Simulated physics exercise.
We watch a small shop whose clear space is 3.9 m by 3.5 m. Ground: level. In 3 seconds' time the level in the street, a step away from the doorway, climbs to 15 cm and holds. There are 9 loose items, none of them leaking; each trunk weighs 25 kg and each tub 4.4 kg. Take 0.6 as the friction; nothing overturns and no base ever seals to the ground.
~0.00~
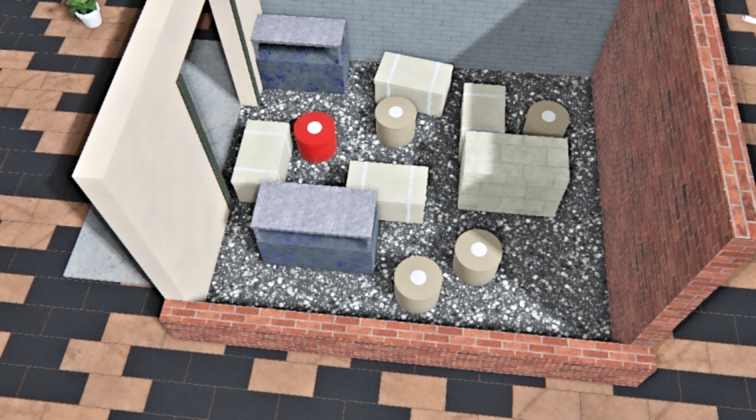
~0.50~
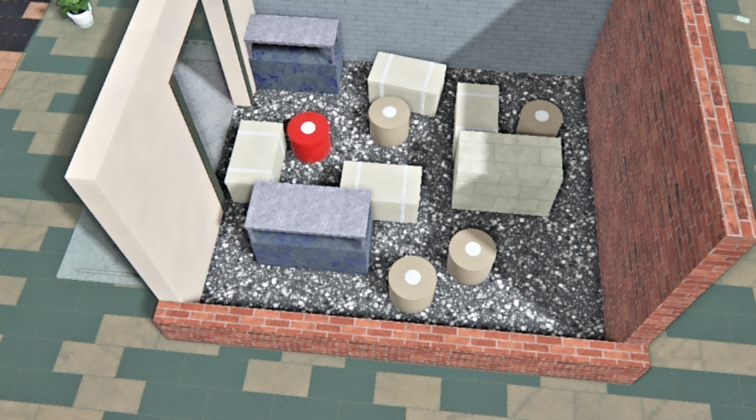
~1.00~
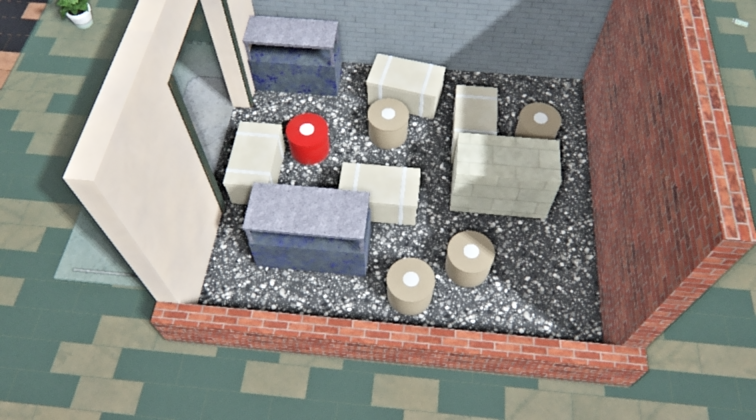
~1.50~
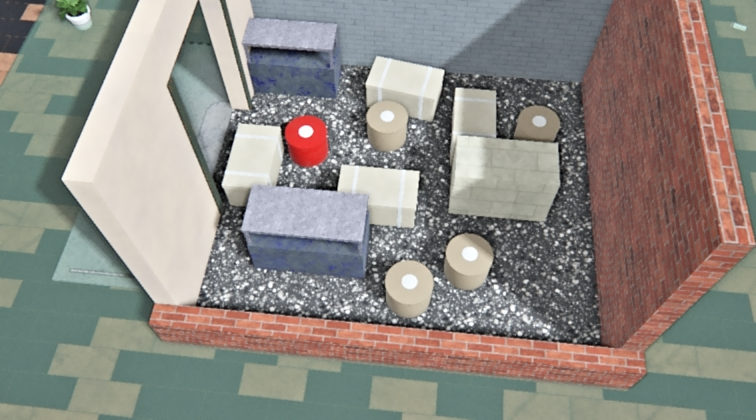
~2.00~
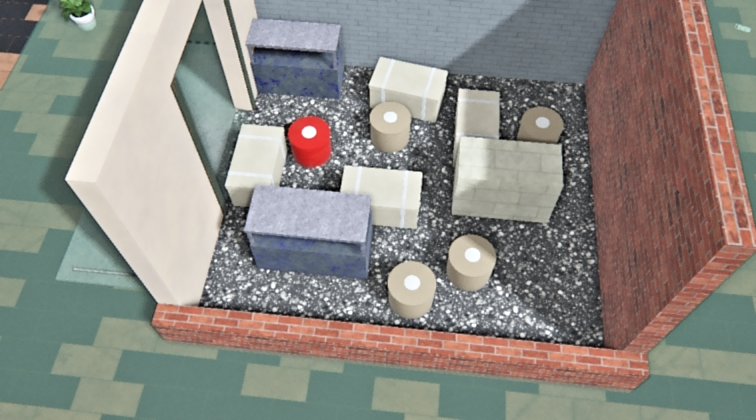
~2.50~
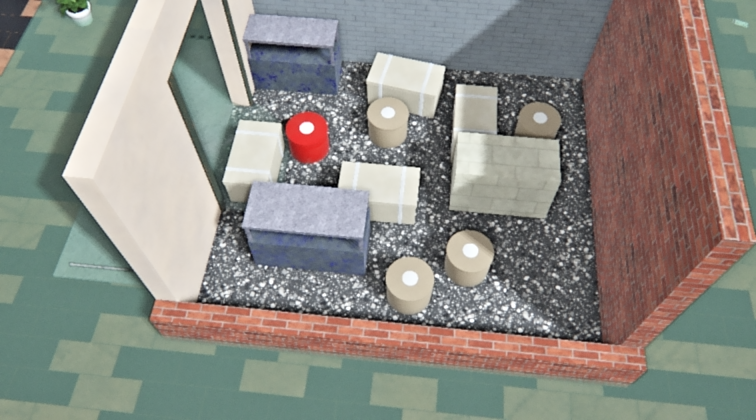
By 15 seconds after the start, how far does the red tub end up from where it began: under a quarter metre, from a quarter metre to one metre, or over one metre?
Expect it to be pushed beyond a metre.
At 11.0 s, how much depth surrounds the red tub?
12 cm, roughly.
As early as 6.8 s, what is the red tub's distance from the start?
About 100 cm by then.
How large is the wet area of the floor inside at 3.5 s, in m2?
Somewhere around 1.5 m2, roughly.
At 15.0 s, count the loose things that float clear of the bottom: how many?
It comes to 9 of them.
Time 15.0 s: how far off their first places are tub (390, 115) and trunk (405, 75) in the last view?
Respectively 300 and 150 centimetres.
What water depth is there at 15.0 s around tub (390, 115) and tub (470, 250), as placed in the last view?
15 and 14 cm.
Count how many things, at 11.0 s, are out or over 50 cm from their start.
8 in all.
After 3.5 s the red tub is near (331, 133), 0.3 m from its start, aground; 0 afloat.
After 6.8 s the red tub is near (394, 148), 1.0 m from its start, afloat; 4 afloat.
After 11.0 s the red tub is near (493, 119), 2.0 m from its start, afloat; 8 afloat.
After 15.0 s the red tub is near (495, 132), 2.0 m from its start, afloat; 9 afloat.
